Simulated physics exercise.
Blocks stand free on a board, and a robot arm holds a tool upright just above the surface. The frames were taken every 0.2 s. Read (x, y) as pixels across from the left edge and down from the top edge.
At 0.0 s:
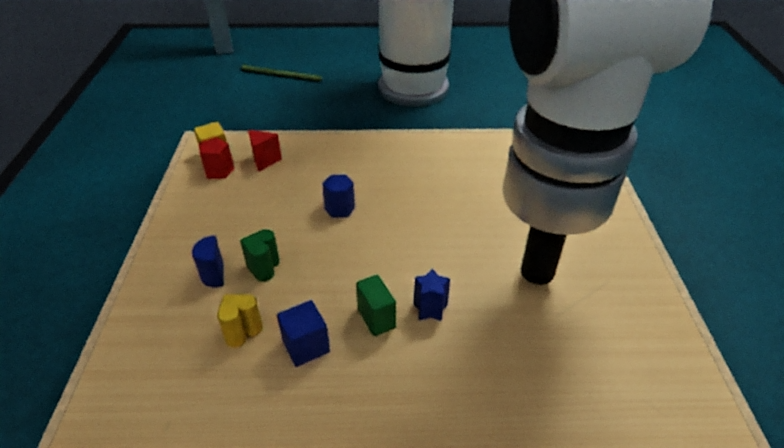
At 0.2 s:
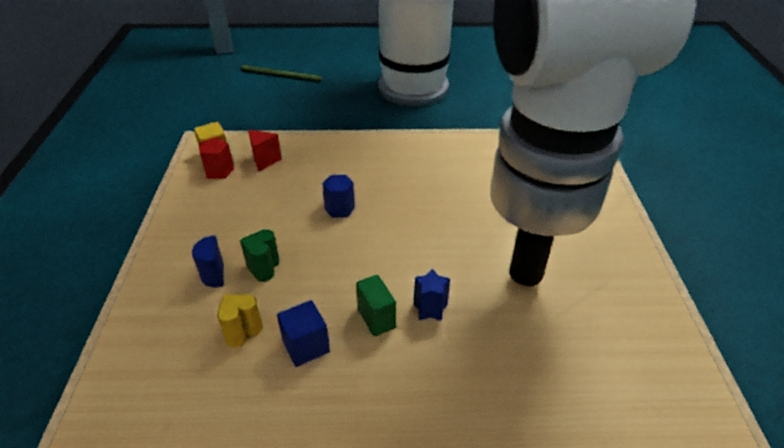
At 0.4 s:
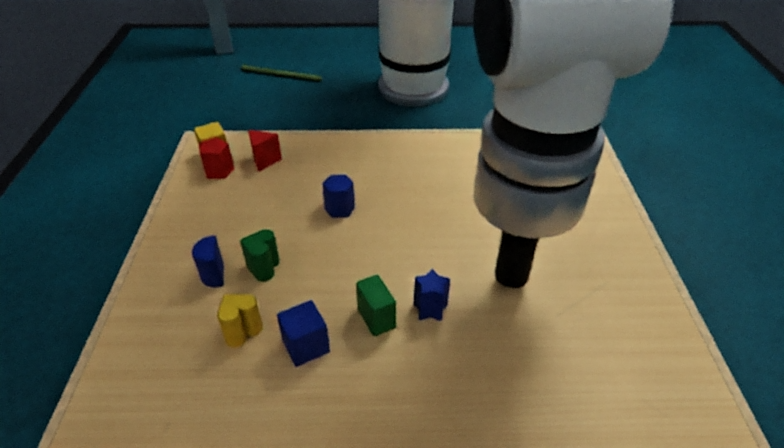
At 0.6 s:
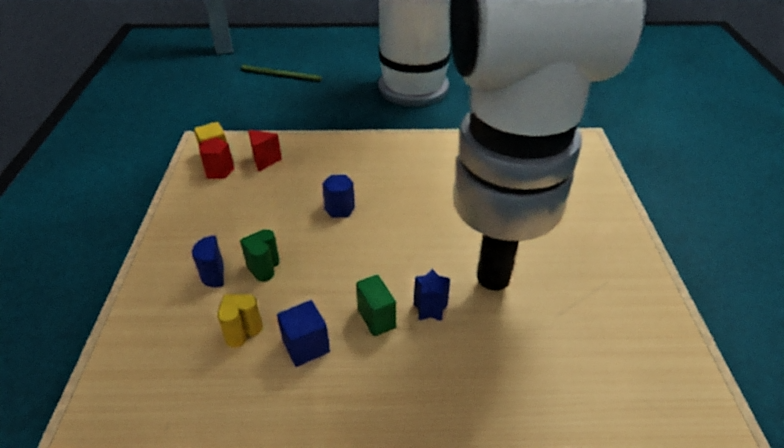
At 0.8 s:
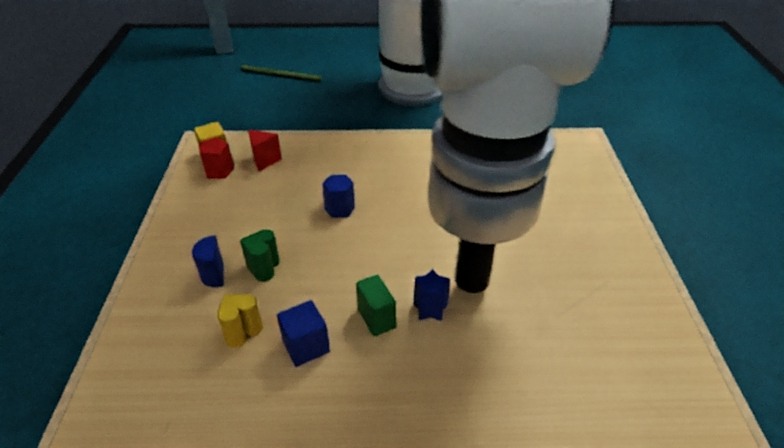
The robot arm moved its black upright tool steadily left across the wooden board, drawing close to the blue star, while the scattered red, yellow, green and blue blocks all stayed still.
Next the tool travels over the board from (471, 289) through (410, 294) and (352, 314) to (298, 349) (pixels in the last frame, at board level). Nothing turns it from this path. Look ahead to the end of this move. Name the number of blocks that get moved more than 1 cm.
Displaced: Three or more.
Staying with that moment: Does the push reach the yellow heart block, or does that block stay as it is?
The yellow heart block keeps its place.
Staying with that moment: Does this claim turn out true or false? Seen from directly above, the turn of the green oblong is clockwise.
It is false.
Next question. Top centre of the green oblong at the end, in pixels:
It will likely be found at (351, 318).
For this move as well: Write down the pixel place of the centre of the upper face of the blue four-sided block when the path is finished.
It comes to (266, 351).
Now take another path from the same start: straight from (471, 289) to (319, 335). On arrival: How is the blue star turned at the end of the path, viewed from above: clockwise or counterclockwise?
Overhead view: Anti-clockwise.
The first path, step by step. One third of the way, tool (410, 286); blue star (416, 291), turned 50° anticlockwise.
Two thirds of the way, tool (351, 305); green oblong (353, 312), turned 80° anticlockwise; blue star (414, 292), turned 65° anticlockwise.
At the end, tool (297, 341); yellow heart block unmoved; blue four-sided block (266, 351), turned 25° anticlockwise; green oblong (351, 318), turned 100° anticlockwise; blue star (414, 292), turned 65° anticlockwise.
